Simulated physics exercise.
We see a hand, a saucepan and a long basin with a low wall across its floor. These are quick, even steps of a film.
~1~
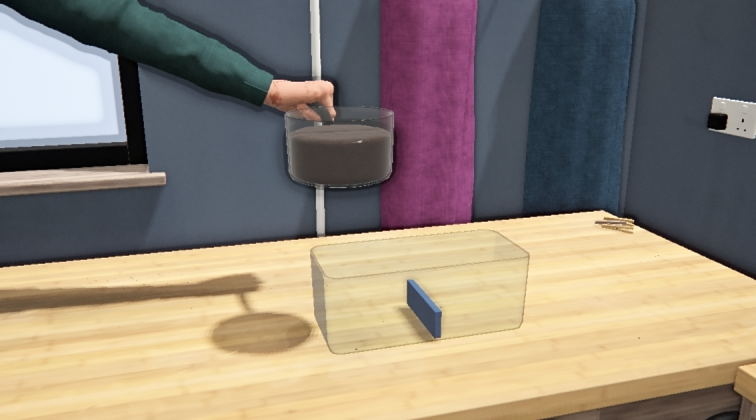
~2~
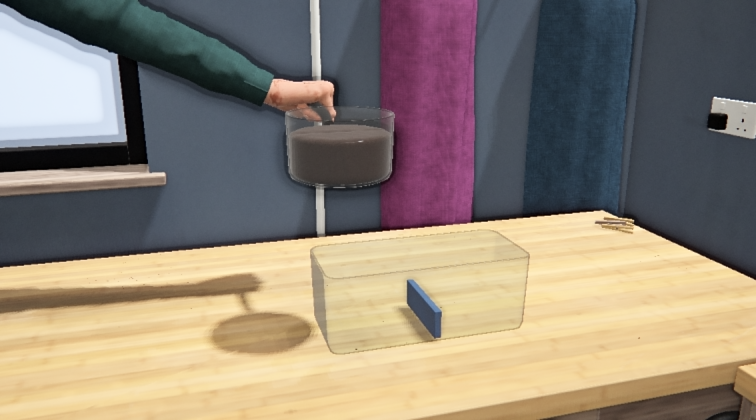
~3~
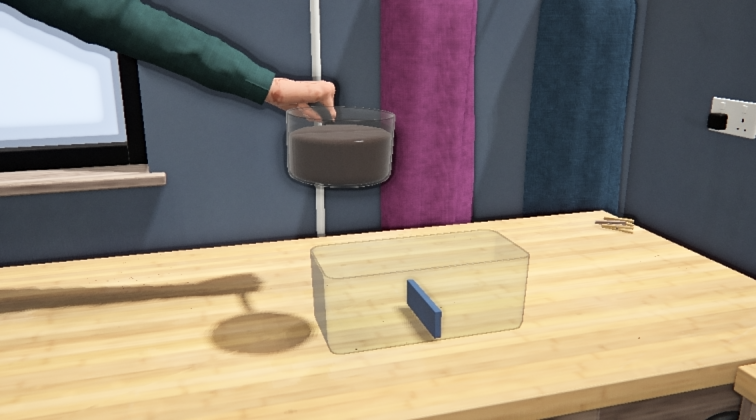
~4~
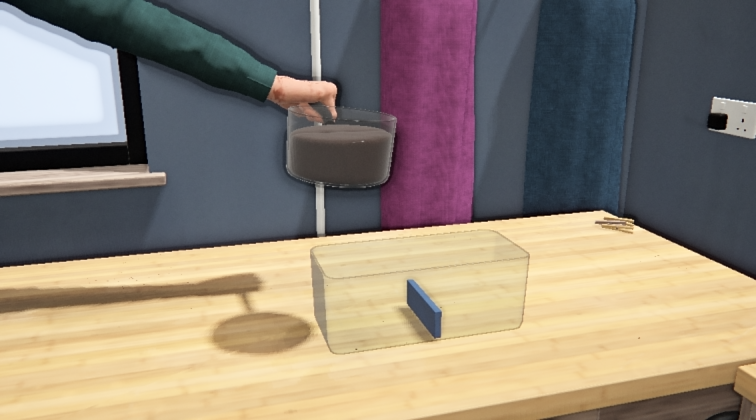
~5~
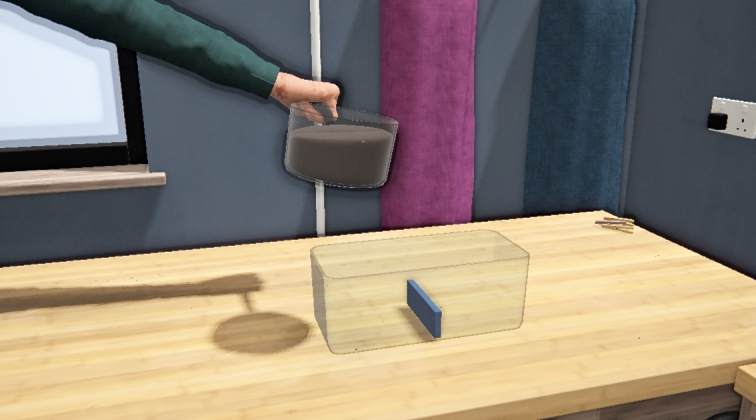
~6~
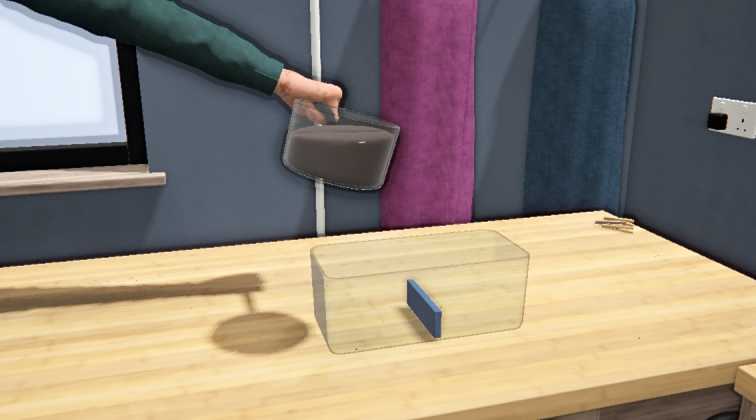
A hand in a dark green sleeve reaches in from the upper left, holding a clear round container of dark brown liquid above a pale wooden worktop, seen from slightly above. Below sits a long transparent basin with a low blue wall across its floor, before grey-blue walls, magenta and blue hangings, a window and a socket. The hand gradually tilts the container rightward, its liquid staying roughly level, while the view stays still.
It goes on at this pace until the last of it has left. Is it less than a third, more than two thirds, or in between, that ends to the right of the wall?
It comes to between a third and two thirds.
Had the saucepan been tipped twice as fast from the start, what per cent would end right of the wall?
Near 40 %.
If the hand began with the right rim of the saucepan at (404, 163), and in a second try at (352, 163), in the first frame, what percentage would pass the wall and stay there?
First some 60, then 15 per cent.
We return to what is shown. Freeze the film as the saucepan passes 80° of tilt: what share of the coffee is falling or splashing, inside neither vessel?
It comes to 35 per cent or so.
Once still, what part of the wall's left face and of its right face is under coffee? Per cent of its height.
Left: 40 %. Right: 70 %.
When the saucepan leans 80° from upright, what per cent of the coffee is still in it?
About 55 per cent.
A moment on, the saucepan is tipped on its side and 55 per cent is still to pour, 1 is left of the wall and 7 right of it.
Next, the saucepan is tipped right over and 6 per cent is still to pour, 23 is left of the wall and 59 right of it.
Then the saucepan is tipped right over and 0 per cent is still to pour, 40 is left of the wall and 59 right of it.
Later the saucepan is tipped right over and 0 per cent is still to pour, 40 is left of the wall and 59 right of it.
At rest 41 per cent lies left of the wall, 59 right of it and 1 outside.
